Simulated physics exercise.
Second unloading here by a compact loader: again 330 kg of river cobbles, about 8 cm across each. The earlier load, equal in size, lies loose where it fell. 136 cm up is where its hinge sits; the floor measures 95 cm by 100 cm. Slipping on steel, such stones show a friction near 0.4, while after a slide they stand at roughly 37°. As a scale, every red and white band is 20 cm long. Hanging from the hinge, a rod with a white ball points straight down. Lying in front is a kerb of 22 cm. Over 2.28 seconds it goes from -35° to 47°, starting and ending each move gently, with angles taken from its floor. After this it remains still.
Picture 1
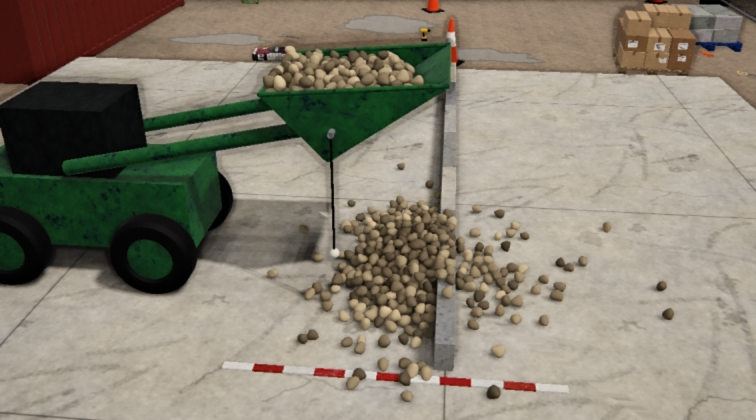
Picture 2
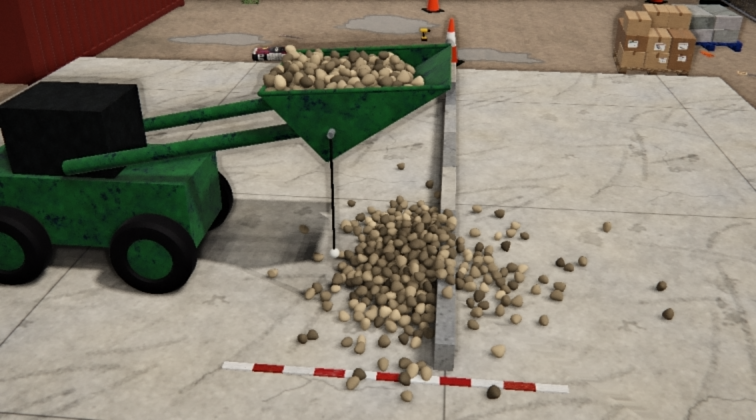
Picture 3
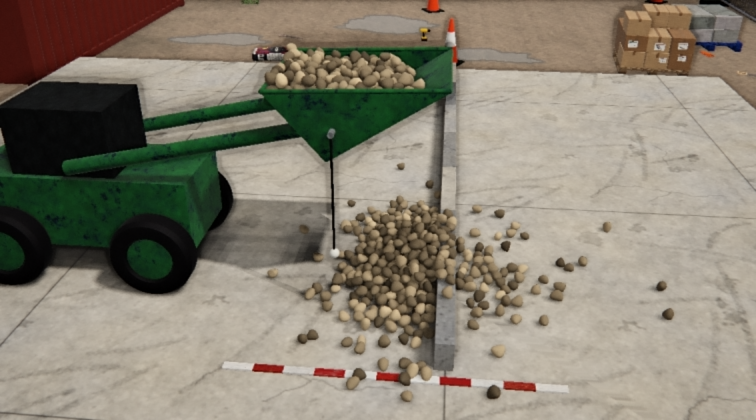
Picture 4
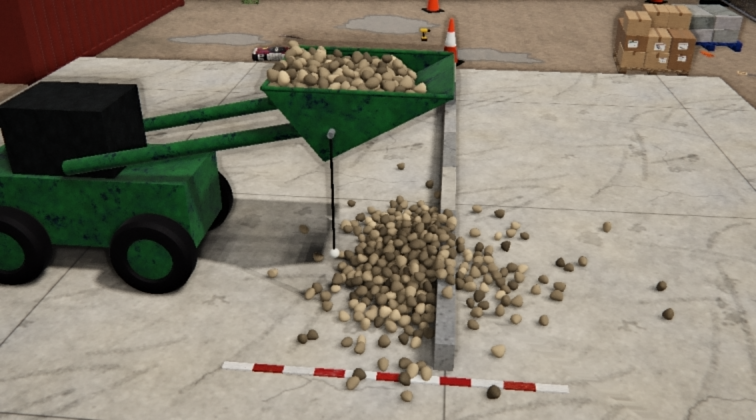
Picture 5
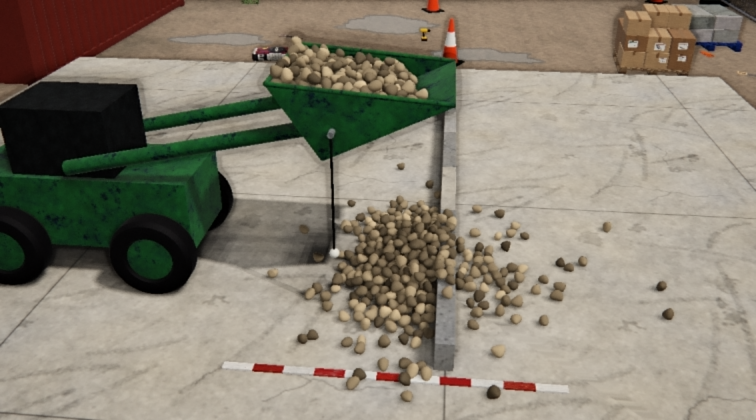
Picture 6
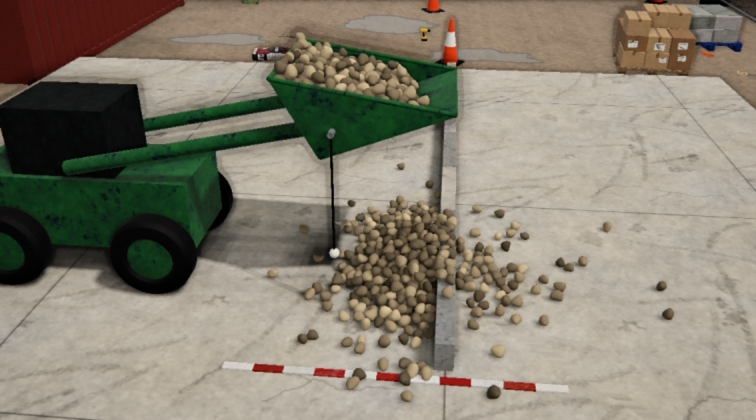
We see a green wheeled loader standing still, its raised bucket of rounded stones tilting slowly forward so the right-hand lip dips while the load stays inside; below, a loose pile of similar stones lies motionless across a grey kerb.
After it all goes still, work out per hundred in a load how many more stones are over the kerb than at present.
Around 71 stones per hundred.
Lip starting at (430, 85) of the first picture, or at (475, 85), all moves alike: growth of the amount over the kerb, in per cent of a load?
I'd expect near 45 per cent first and near 95 per cent next.
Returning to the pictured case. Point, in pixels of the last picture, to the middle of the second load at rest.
Near (485, 264).
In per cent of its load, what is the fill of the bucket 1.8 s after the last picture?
About 0 per cent.
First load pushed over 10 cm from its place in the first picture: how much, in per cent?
10 per cent.
Then, 1.1 s after the last picture the floor is at 34°; in per cent of one load, 86 in the bucket, 99 on this side of the kerb, 15 over the kerb; the foremost stones are at (595, 274).
Then, 1.8 s after the last picture the floor is at 47°; in per cent of one load, 1 in the bucket, 127 on this side of the kerb, 72 over the kerb; the foremost stones are at (614, 280).
Then, 2.1 s after the last picture the floor is at 47°; in per cent of one load, 0 in the bucket, 117 on this side of the kerb, 83 over the kerb; the foremost stones are at (661, 301).
Then, 4.7 s after the last picture the floor is at 47°; in per cent of one load, 0 in the bucket, 115 on this side of the kerb, 85 over the kerb; the foremost stones are at (693, 305). Net gain over the kerb, 71.
